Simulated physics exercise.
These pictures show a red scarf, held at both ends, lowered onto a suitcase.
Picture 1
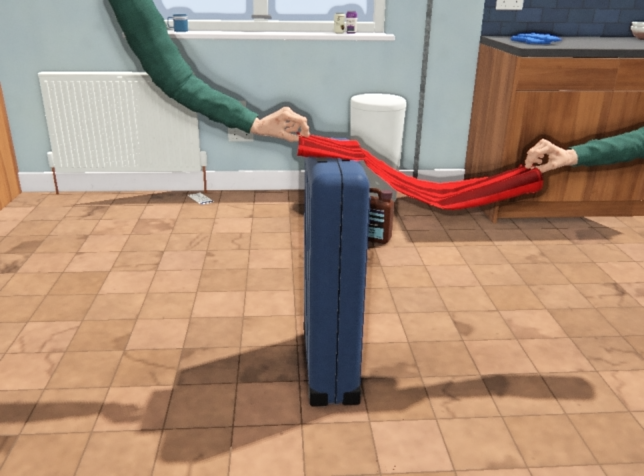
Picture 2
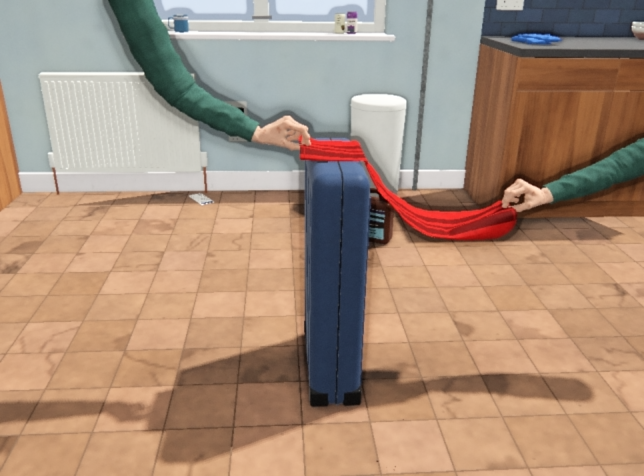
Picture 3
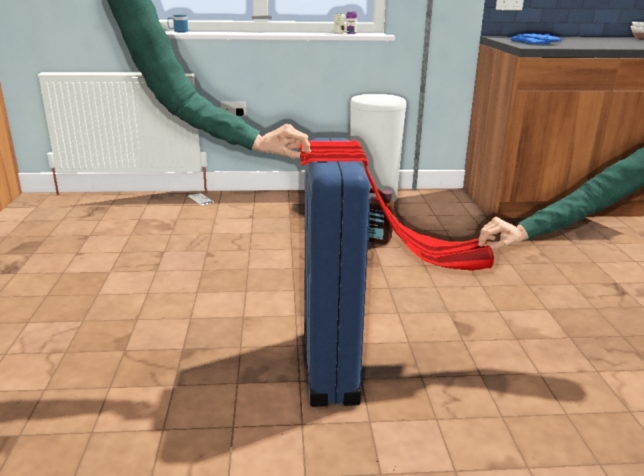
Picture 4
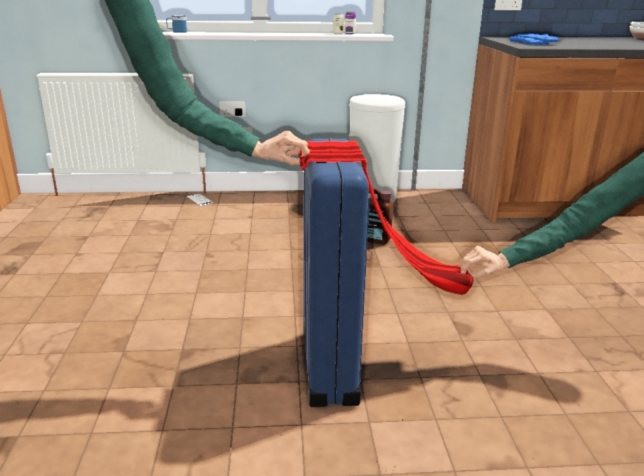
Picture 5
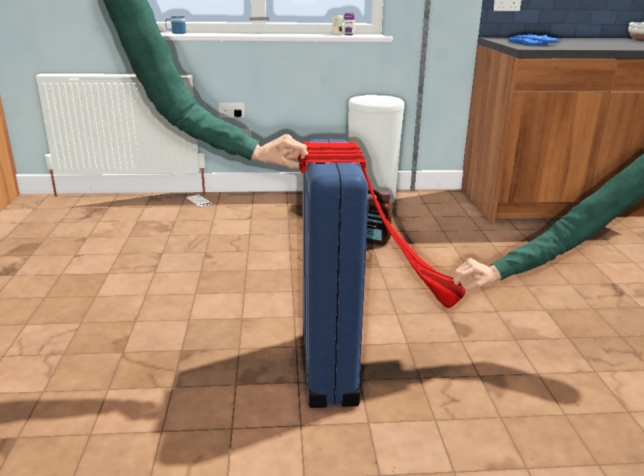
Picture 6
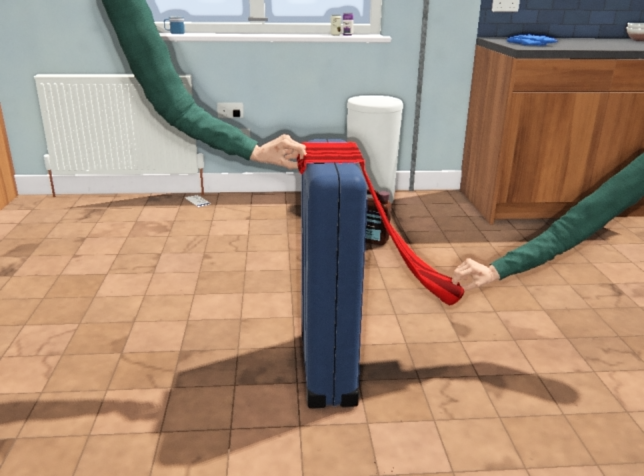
A red scarf is stretched between two hands in green sleeves above an upright blue suitcase, seen from the front in a tiled kitchen. Behind stand a white radiator, a white cylindrical bin, a dark object and wooden cabinets at right. The left hand stays nearly still while the right hand moves down and inward, draping the scarf over the suitcase's top, then barely shifts.
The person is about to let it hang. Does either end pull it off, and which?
As it turns out, the red scarf goes down on the right side.
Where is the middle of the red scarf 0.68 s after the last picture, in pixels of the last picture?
Around (388, 363).
Then, 0.24 s later than the last view, scarf sliding right.
Then, 0.46 s later than the last view, scarf clear of the top and falling near (385, 338).
Then, 0.68 s later than the last view, scarf in a heap on the floor near (389, 363).
Finally, scarf in a heap on the floor near (389, 364). The red scarf is pulled rightwards.
